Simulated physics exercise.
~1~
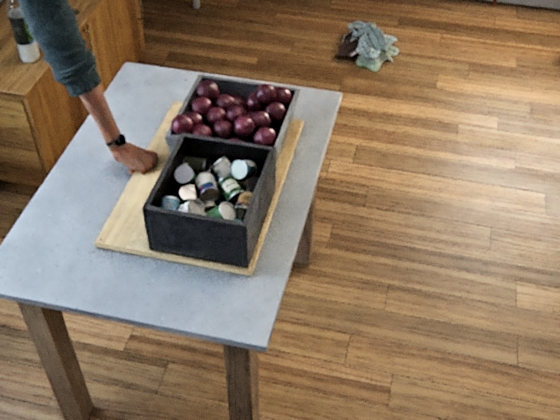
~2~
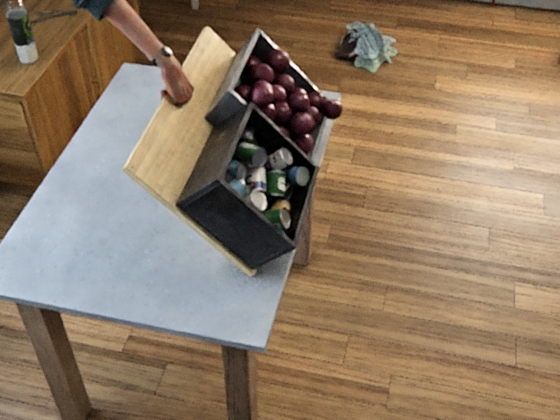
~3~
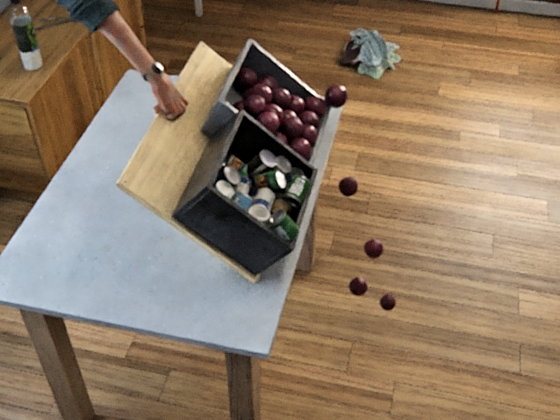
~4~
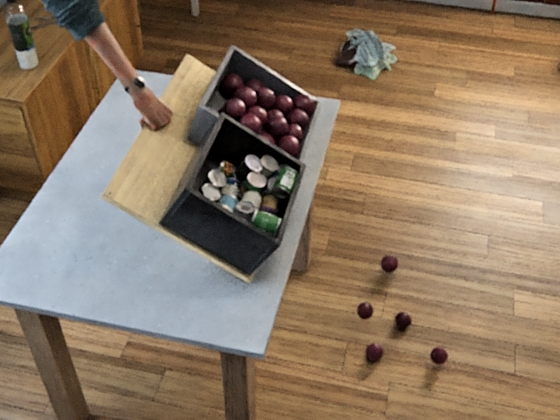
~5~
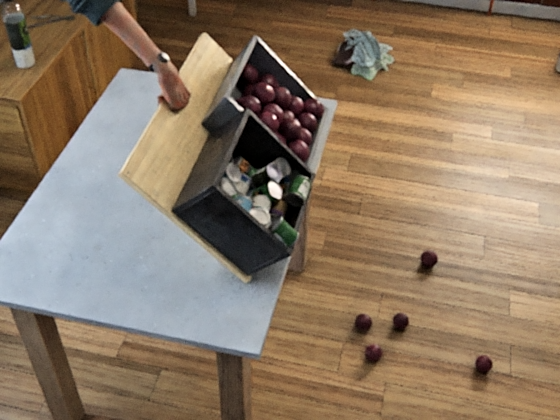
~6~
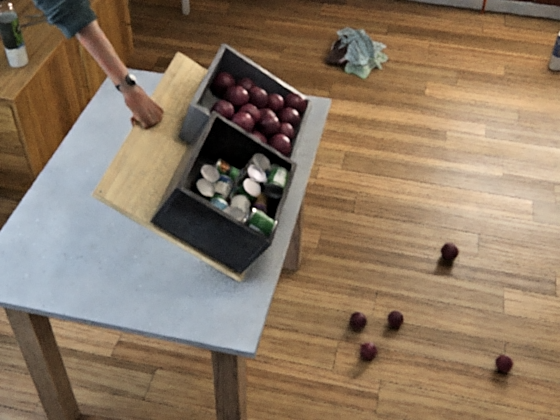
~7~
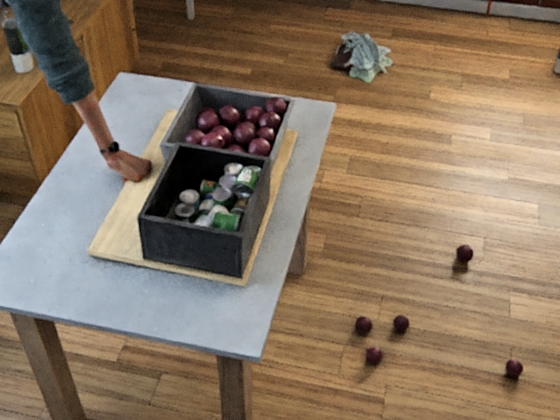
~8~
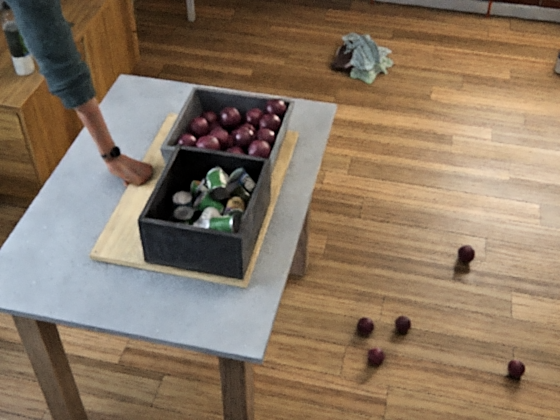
Five dark red onions tumbled onto the wooden floor as a hand tipped up a board holding two crates on a table. The hand lowered it partway, raised it again, then set it flat, with all the small tins still in the black crate.
